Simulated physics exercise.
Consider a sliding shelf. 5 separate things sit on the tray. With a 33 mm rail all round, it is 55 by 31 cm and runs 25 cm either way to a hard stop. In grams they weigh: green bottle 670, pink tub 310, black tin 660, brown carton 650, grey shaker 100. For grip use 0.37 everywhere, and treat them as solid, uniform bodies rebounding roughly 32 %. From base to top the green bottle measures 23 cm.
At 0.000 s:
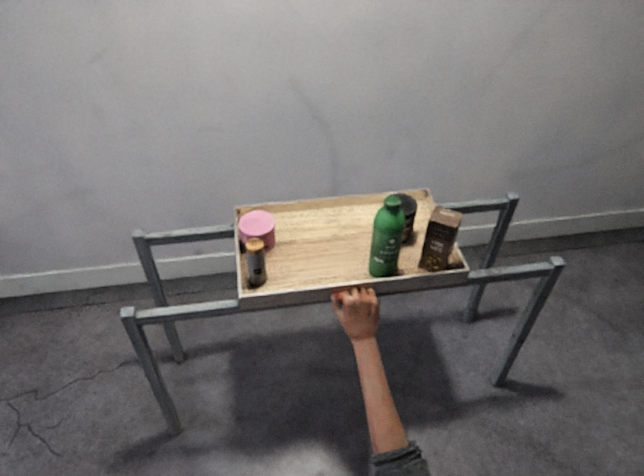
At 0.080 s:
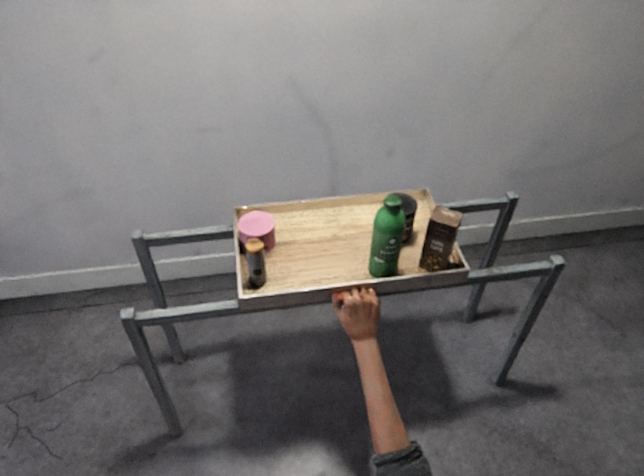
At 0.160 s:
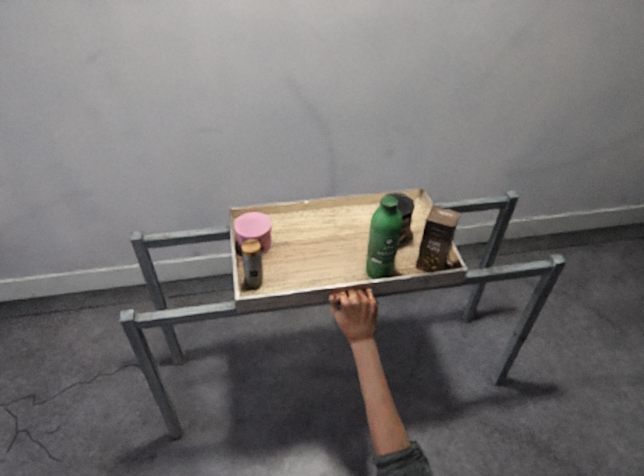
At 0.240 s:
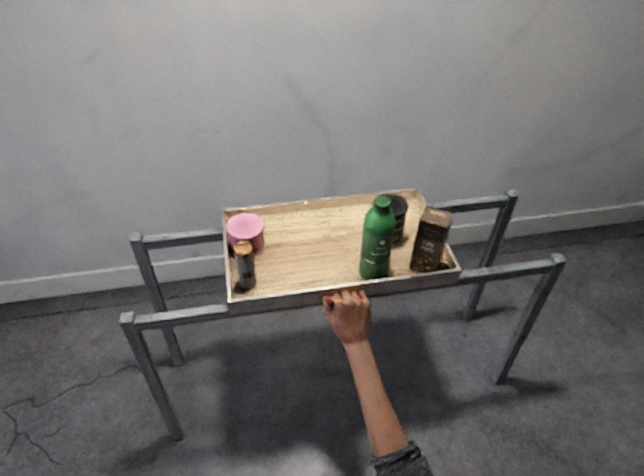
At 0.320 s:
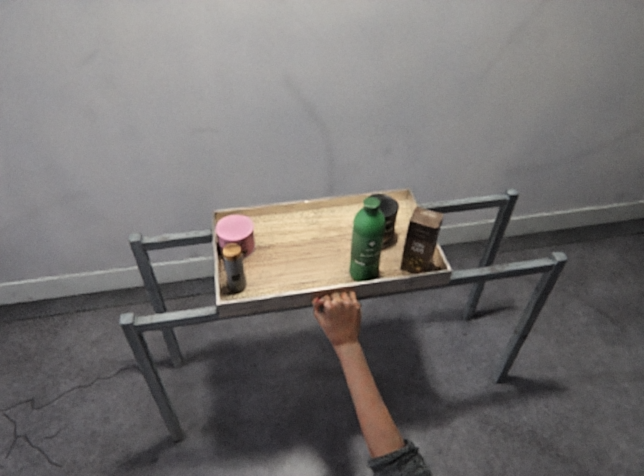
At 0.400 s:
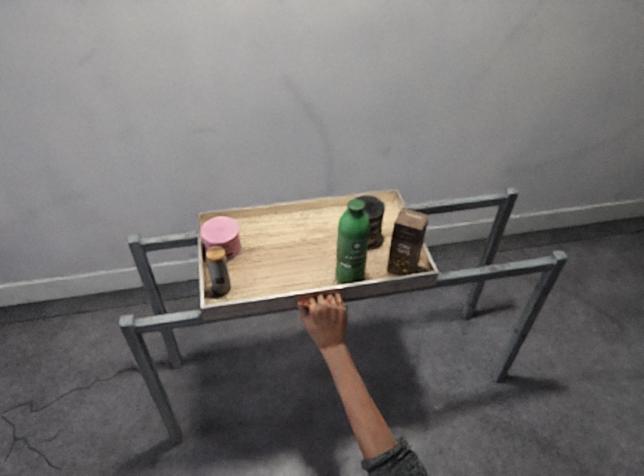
A hand grips the tray's front edge, then slides it left with its containers aboard.
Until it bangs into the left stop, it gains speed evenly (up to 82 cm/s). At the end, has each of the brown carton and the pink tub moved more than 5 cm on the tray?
One by one: Brown carton: Beyond the limit; pink tub: Within the limit.
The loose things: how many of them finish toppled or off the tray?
Total: 1.
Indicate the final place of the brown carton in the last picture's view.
It settles at around (309, 258).
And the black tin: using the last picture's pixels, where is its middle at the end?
Its middle comes to rest around (274, 235).
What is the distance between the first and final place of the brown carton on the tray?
Roughly 8 centimetres.
By 0.70 s, tray moved 25 cm left; brown carton 4 cm from its spot near (326, 255); grey shaker tilted 16°; green bottle 4 cm from its spot.
By 0.80 s, tray moved 25 cm left; brown carton 8 cm from its spot near (311, 258); grey shaker tilted 44°; green bottle tilted 6°.
When it is over (2.2 s), lying over on the tray, grey shaker; not toppled but over 5 cm from the start, green bottle, black tin and brown carton; pink tub within 5 cm of the start. End places, in pixels of the last picture, brown carton near (309, 258), pink tub near (156, 248).
